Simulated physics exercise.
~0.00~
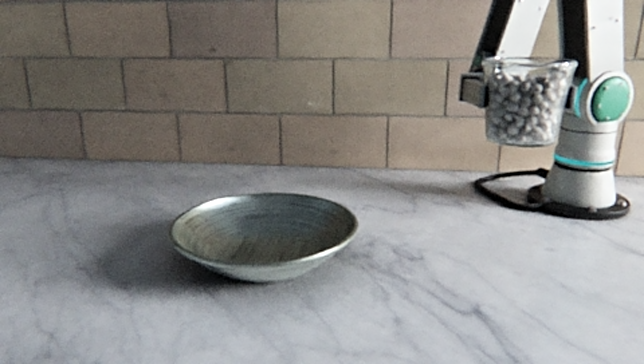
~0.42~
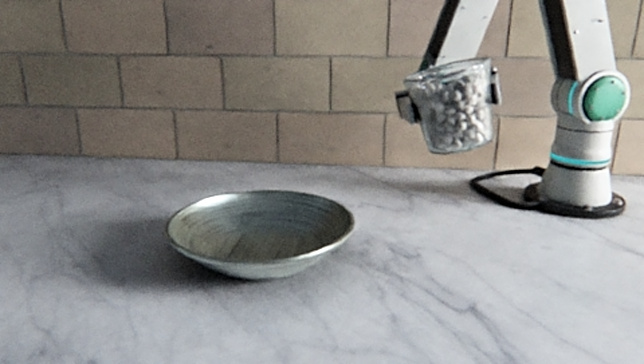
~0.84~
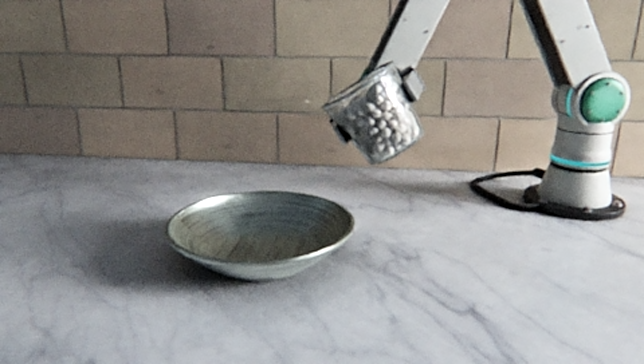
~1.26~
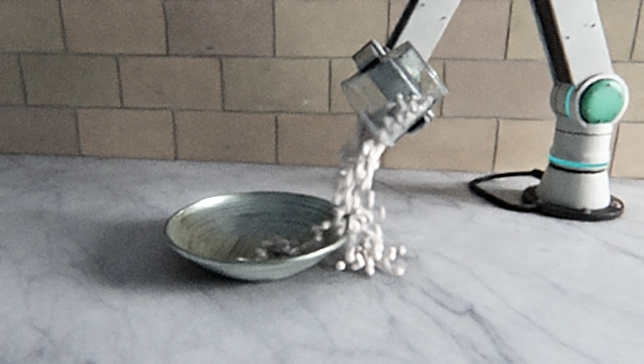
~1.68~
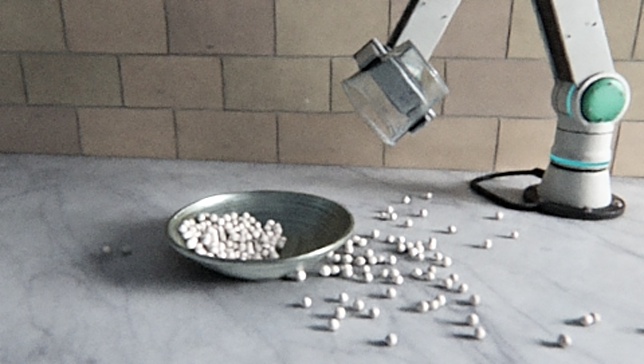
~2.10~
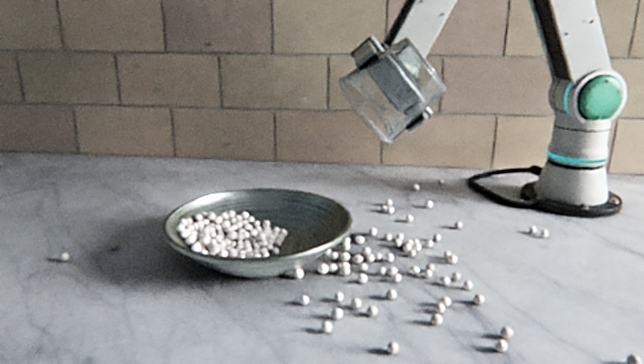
A robotic arm carries a clear tumbler of small pale beads left toward a shallow bowl on a marble counter, tips it over and pours them out; many land in the bowl, while others spill and scatter across the counter, leaving the tumbler empty and upturned.
